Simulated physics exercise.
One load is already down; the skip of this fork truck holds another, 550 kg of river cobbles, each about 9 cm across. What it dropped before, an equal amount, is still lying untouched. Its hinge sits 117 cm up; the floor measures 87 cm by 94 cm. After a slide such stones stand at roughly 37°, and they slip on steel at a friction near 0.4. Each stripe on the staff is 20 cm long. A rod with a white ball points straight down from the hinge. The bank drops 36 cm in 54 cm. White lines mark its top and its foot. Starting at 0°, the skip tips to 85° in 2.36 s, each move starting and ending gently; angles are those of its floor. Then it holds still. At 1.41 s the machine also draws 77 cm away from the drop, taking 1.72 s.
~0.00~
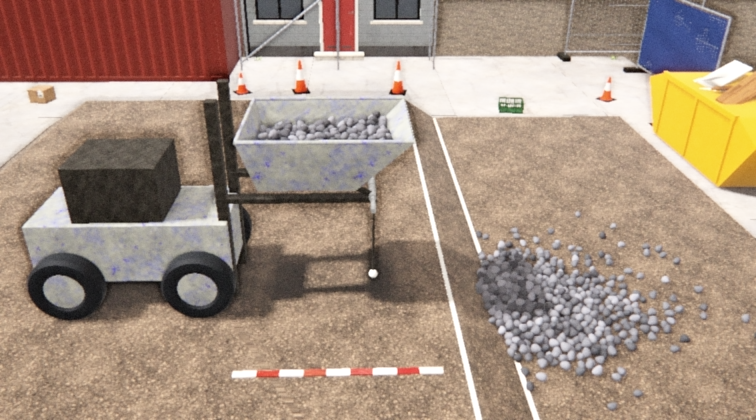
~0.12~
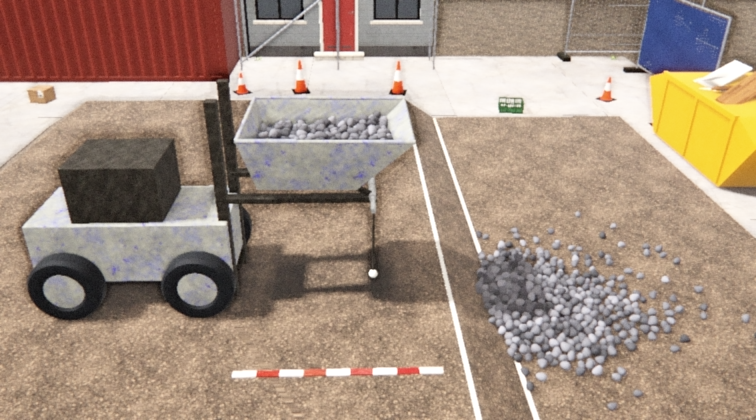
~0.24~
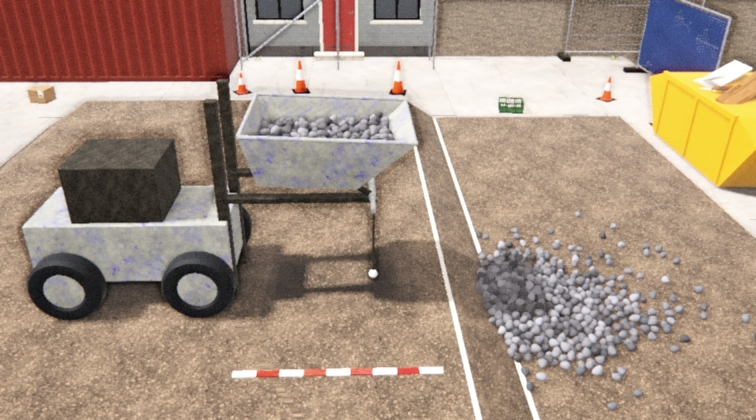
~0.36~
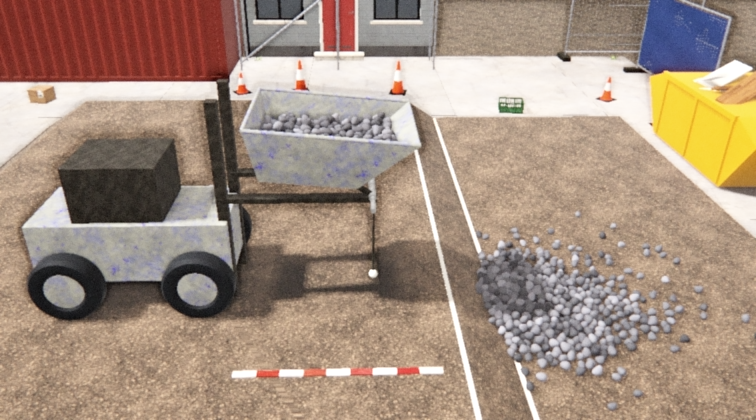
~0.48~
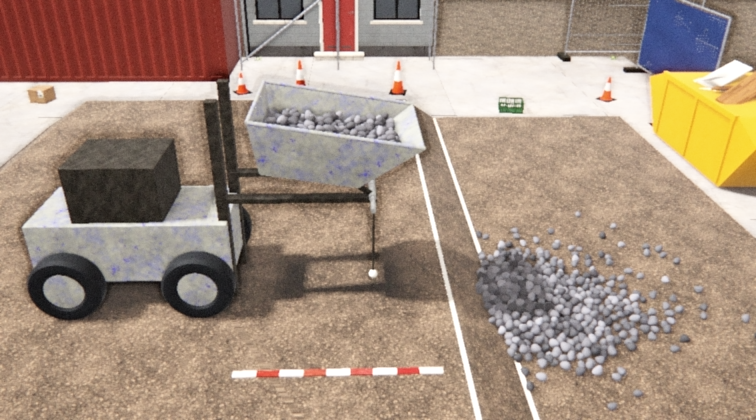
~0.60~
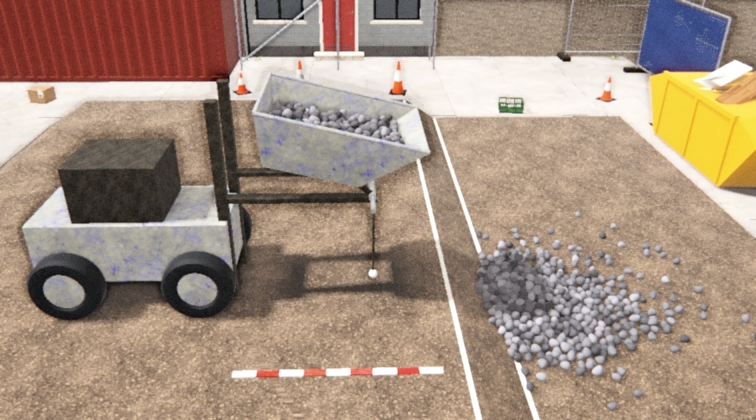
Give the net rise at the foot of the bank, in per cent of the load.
About 41 per cent.
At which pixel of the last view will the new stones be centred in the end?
Their middle is at about (490, 289).
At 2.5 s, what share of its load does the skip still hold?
Roughly 0 per cent is still inside.
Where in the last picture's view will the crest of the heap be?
Near (435, 269).
After 1.8 s the floor is at 72°; in per cent of one load, 92 in the skip, 14 on the top or the slope, 93 at the foot of the bank; the foremost stones are at (699, 289).
After 2.5 s the floor is at 85°; in per cent of one load, 2 in the skip, 72 on the top or the slope, 124 at the foot of the bank; the foremost stones are at (699, 289).
After 3.6 s the floor is at 85°; in per cent of one load, 0 in the skip, 65 on the top or the slope, 134 at the foot of the bank; the foremost stones are at (699, 289).
After 6.2 s the floor is at 85°; in per cent of one load, 0 in the skip, 65 on the top or the slope, 134 at the foot of the bank; the foremost stones are at (699, 289). Net gain at the foot of the bank, 41.
